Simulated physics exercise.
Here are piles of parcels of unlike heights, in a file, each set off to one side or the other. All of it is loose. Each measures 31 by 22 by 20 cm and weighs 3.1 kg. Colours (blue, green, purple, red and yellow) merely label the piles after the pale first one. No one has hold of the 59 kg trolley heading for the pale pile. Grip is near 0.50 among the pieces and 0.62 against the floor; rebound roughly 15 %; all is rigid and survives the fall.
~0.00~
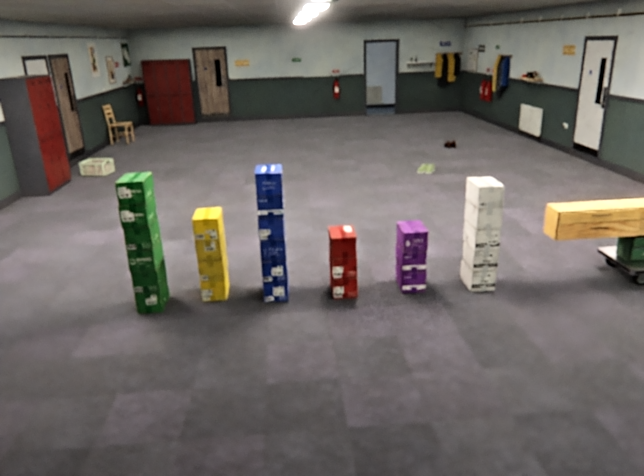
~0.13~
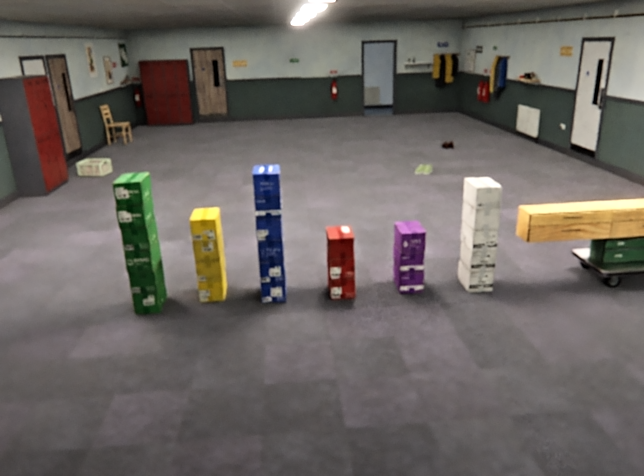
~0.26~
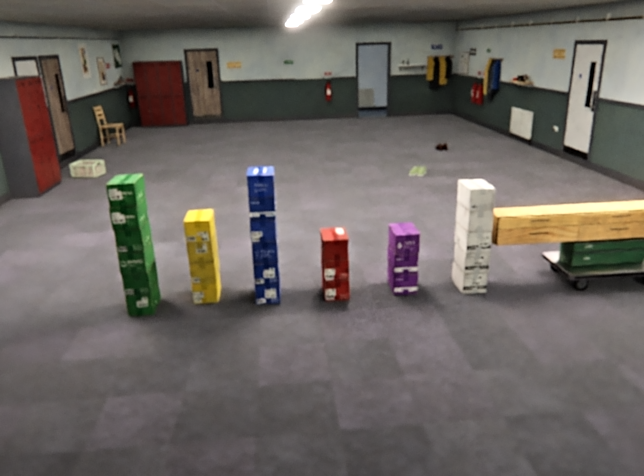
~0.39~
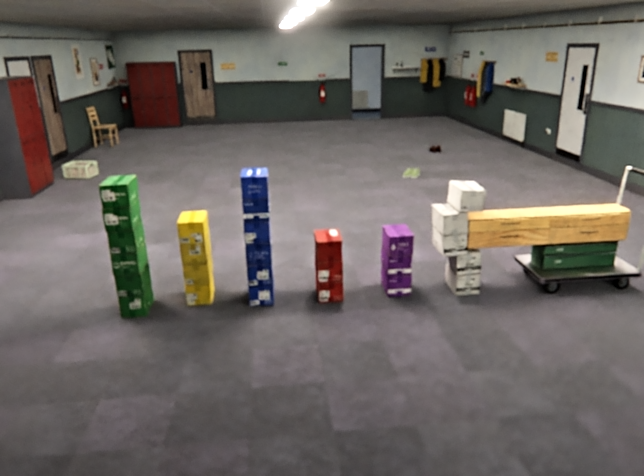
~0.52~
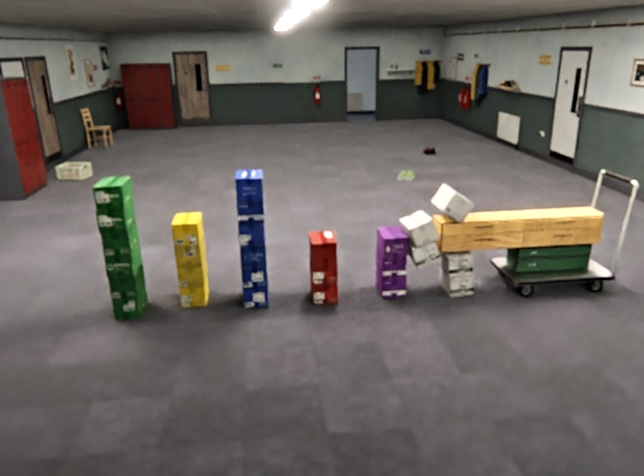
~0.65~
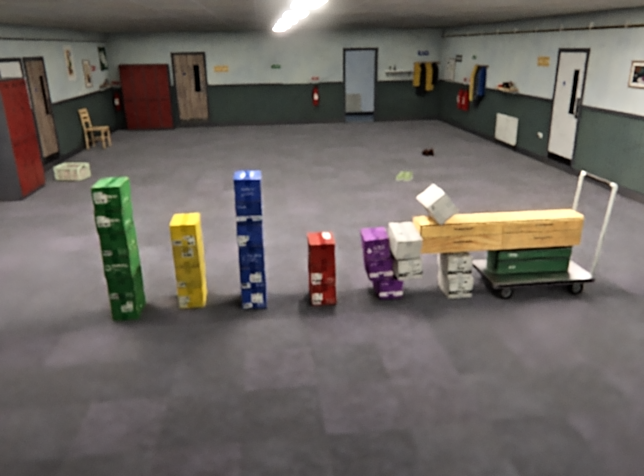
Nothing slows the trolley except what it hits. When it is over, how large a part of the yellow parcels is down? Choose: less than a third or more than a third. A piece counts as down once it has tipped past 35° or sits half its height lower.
It comes to fewer than one in three.
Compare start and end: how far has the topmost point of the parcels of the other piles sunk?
About 0 cm.
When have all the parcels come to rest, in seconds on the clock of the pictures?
Near 2.0 s.
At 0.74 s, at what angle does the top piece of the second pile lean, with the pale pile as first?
About 10°.
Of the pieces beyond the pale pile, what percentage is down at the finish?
About 20 per cent.
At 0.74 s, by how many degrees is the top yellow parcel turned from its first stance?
About 0°.
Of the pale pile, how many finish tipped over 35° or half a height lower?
3 pale pieces.
Around 0.74 s, 3 of the pale pile down; none of the 4 yellow parcels down (0 of 22 in all colours); top yellow parcel unmoved; top purple parcel tipped 15°.
Around 0.88 s, 3 of the pale pile down; none of the 4 yellow parcels down (2 of 22 in all colours); top yellow parcel unmoved; top purple parcel tipped 17°, 12 cm lower.
Around 1.10 s, 3 of the pale pile down; none of the 4 yellow parcels down (2 of 22 in all colours); top yellow parcel unmoved; top red parcel tipped 15°.
Around 1.40 s, 3 of the pale pile down; none of the 4 yellow parcels down (4 of 22 in all colours); top yellow parcel unmoved; top red parcel tipped 51°, 15 cm lower.
Finally (2.1 s), 3 of the pale pile down; none of the 4 yellow parcels down (4 of 22 in all colours); top yellow parcel unmoved; top red parcel tipped 68°, 22 cm lower. That is 0 per cent. Seen by the last camera, middles, top yellow parcel near (186, 230), top red parcel near (278, 273).
